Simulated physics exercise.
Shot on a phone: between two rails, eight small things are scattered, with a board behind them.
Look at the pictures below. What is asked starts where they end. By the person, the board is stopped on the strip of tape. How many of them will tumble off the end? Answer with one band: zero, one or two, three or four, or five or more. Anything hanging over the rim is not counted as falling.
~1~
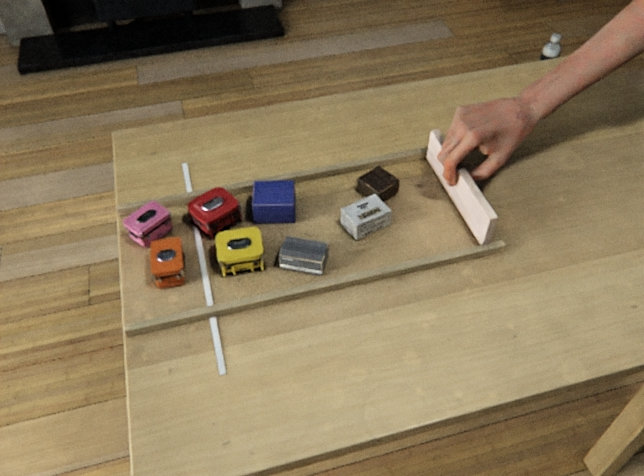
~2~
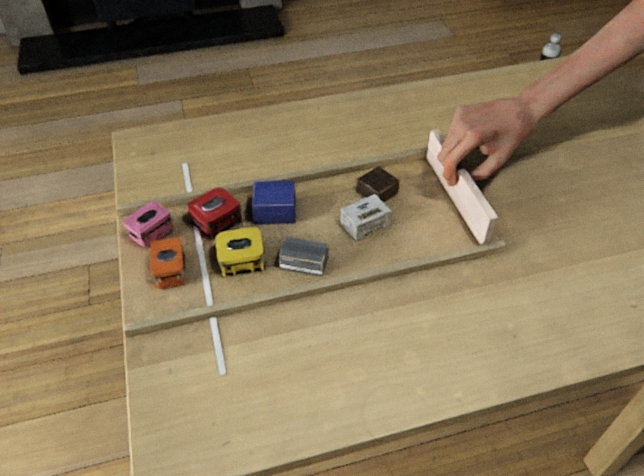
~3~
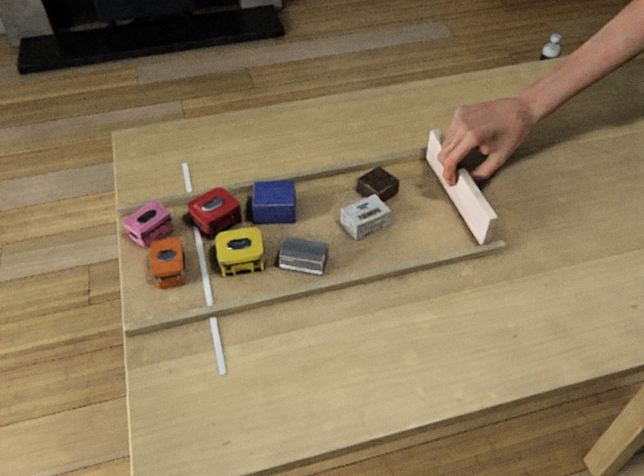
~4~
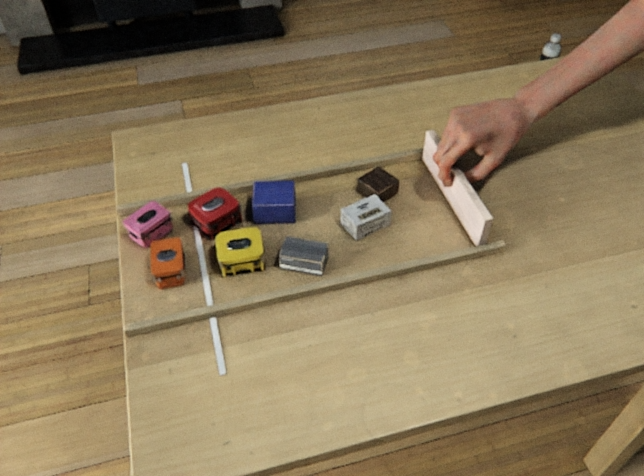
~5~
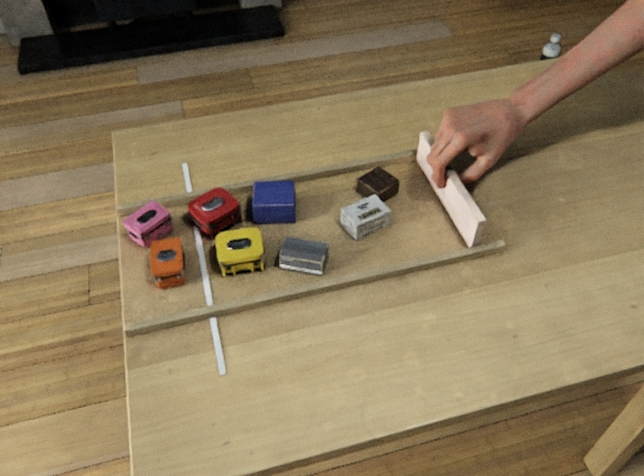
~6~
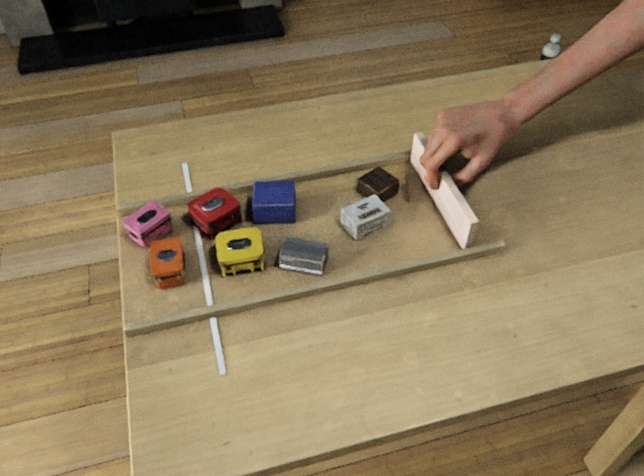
Three or four.
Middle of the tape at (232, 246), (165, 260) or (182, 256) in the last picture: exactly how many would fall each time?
So, one try after another, the floor gets 1, then 5, then 4.
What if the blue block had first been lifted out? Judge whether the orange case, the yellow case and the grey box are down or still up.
Orange case: Down; yellow case: Still up; grey box: Still up.
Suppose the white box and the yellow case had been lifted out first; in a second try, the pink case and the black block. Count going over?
Fallen: 2 in the first try, 1 in the other.
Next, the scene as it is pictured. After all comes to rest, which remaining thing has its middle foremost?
Answer: The yellow case.
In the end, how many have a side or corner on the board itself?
That comes to 3.
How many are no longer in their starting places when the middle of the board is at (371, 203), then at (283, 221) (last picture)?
Counting first: 2, next 7.
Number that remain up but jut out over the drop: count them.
The tally is 1.
Soon after, none off yet; pink case at rest near (149, 225); orange case at rest near (169, 263); red case at rest near (215, 213).
In the end, the number that fall off is three or four; gone, red case, orange case and pink case.
